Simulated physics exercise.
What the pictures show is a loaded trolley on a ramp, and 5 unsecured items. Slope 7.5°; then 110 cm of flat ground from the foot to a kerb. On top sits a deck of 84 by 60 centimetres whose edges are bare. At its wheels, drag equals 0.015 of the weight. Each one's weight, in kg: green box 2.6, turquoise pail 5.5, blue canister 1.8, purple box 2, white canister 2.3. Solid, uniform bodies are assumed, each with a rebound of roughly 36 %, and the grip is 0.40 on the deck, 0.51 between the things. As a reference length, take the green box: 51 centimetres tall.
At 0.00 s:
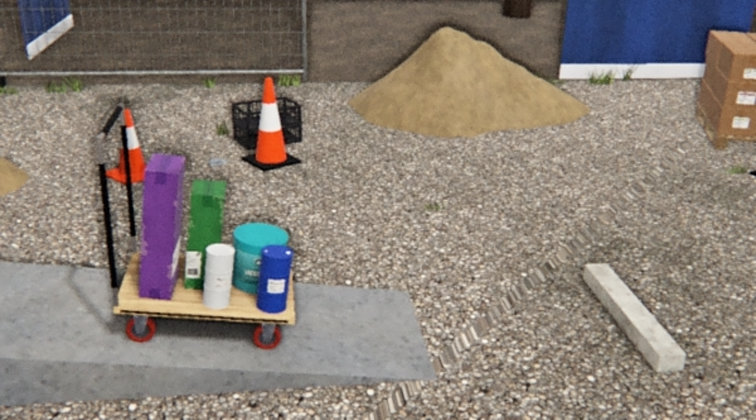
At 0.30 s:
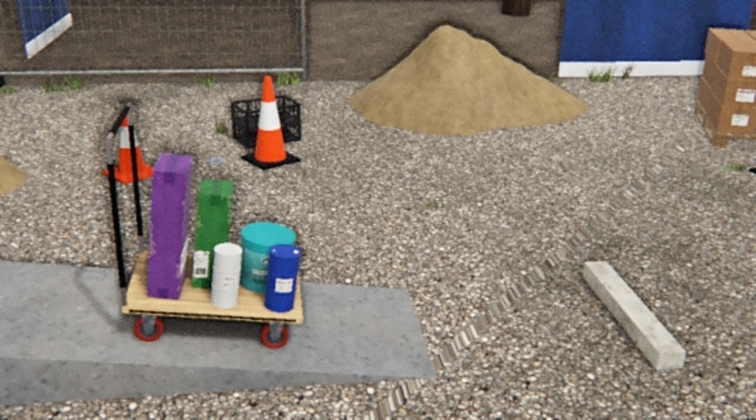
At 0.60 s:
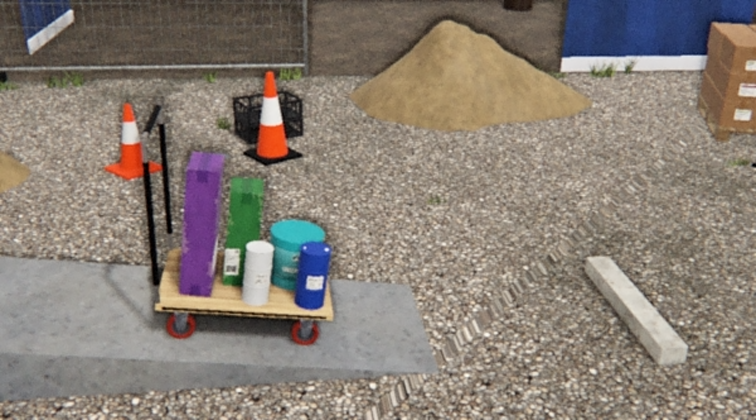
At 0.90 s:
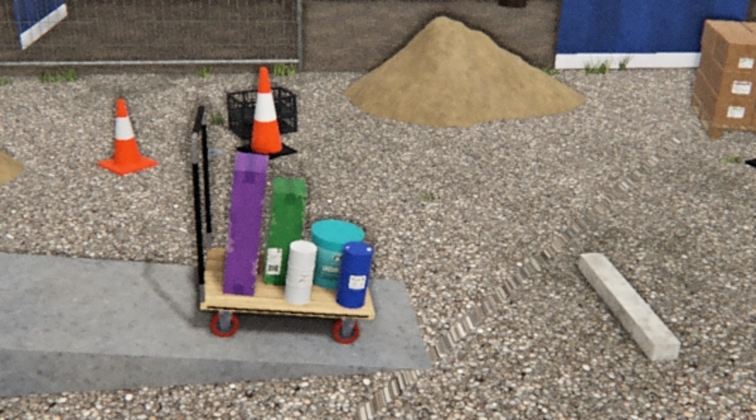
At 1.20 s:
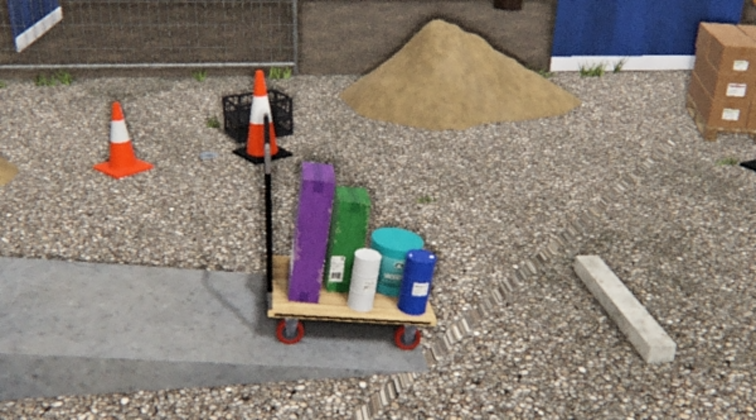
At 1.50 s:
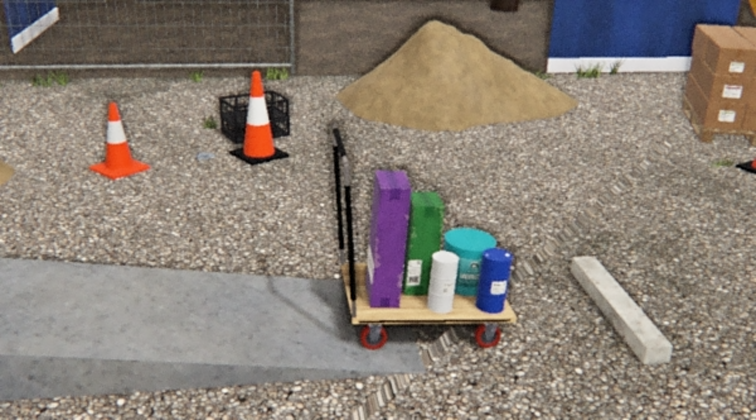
We see a flat trolley carrying a purple box, a green box, a turquoise pail and white and blue canisters roll slowly, then faster, to the right along a grey slab, its front wheels passing onto the gravel.
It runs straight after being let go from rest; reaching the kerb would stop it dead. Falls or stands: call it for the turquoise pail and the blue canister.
Turquoise pail: Falls; blue canister: Falls.
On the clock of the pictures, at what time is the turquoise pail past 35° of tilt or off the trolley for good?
2.1 s or so.
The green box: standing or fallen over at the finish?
In the last frame the green box does not stay up.
Around 2.10 s, trolley at the kerb; blue canister now off the trolley; turquoise pail shifted 17 cm near (616, 256); purple box tipped 14° against what carries it.
Around 2.40 s, trolley at the kerb; turquoise pail now off the trolley; green box tipped 70° against what carries it; purple box tipped 65° against what carries it.
Finally (4.4 s), off the trolley and tipped over, green box, turquoise pail and blue canister; on their side or leaning hard on the trolley, purple box; not toppled but over 10 cm from the start, white canister. Final places as that camera would see them, turquoise pail near (677, 291).
